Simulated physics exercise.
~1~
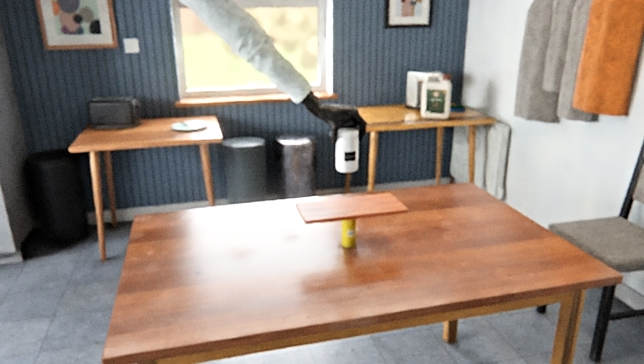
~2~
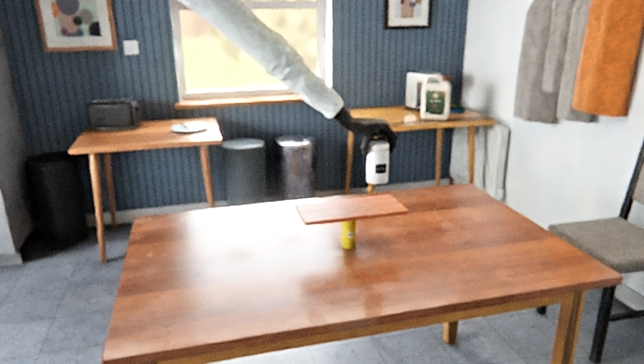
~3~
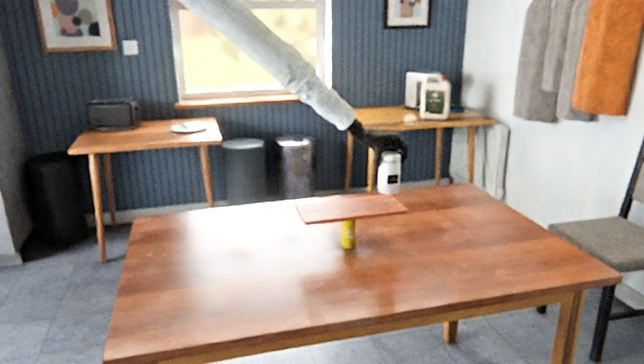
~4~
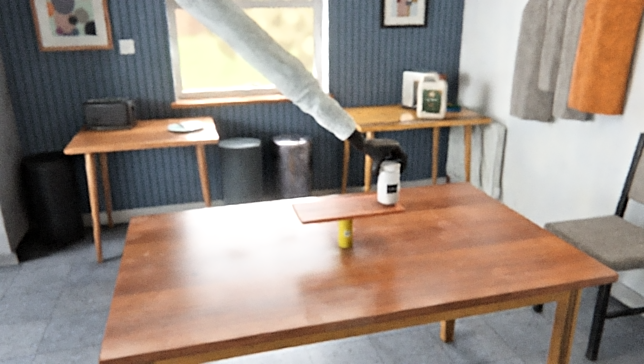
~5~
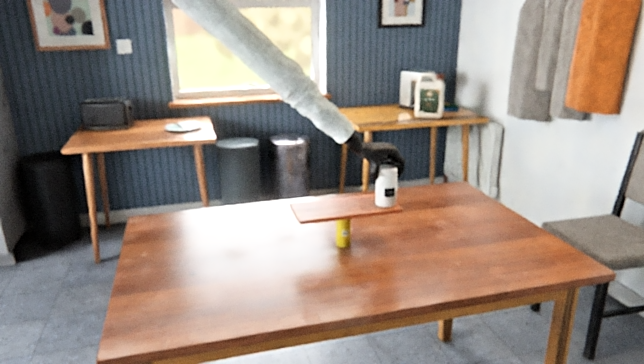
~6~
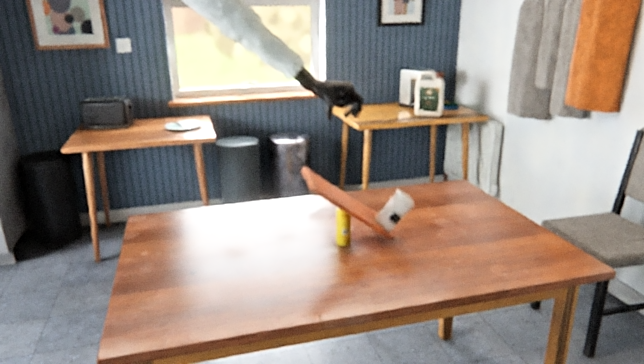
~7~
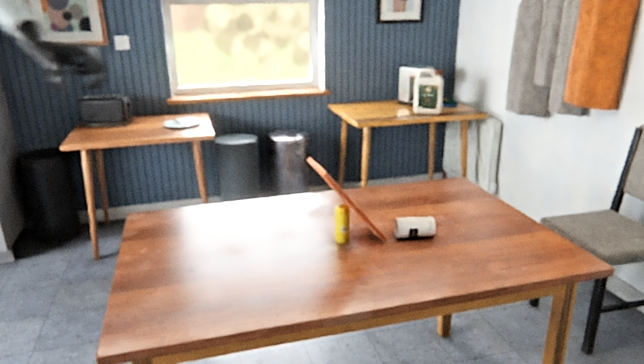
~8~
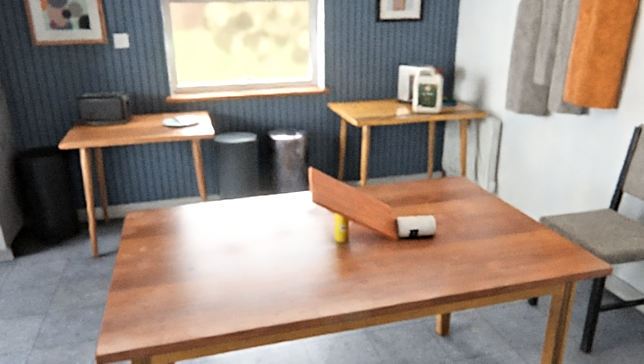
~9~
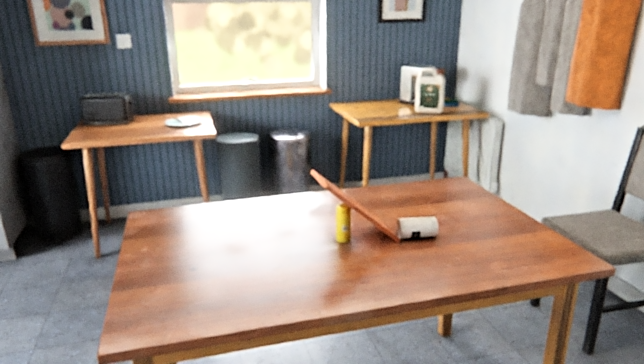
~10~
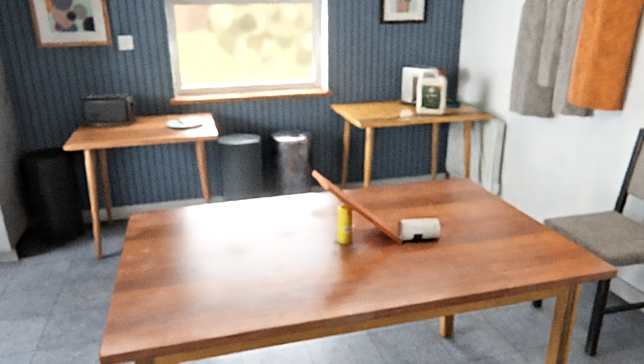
The clip shows a gloved hand lowering a white jar onto the right end of an orange board balanced on a yellow shaker. As the hand lets go and withdraws, the board tips and the jar falls onto its side, leaving the board slanted against the upright shaker.
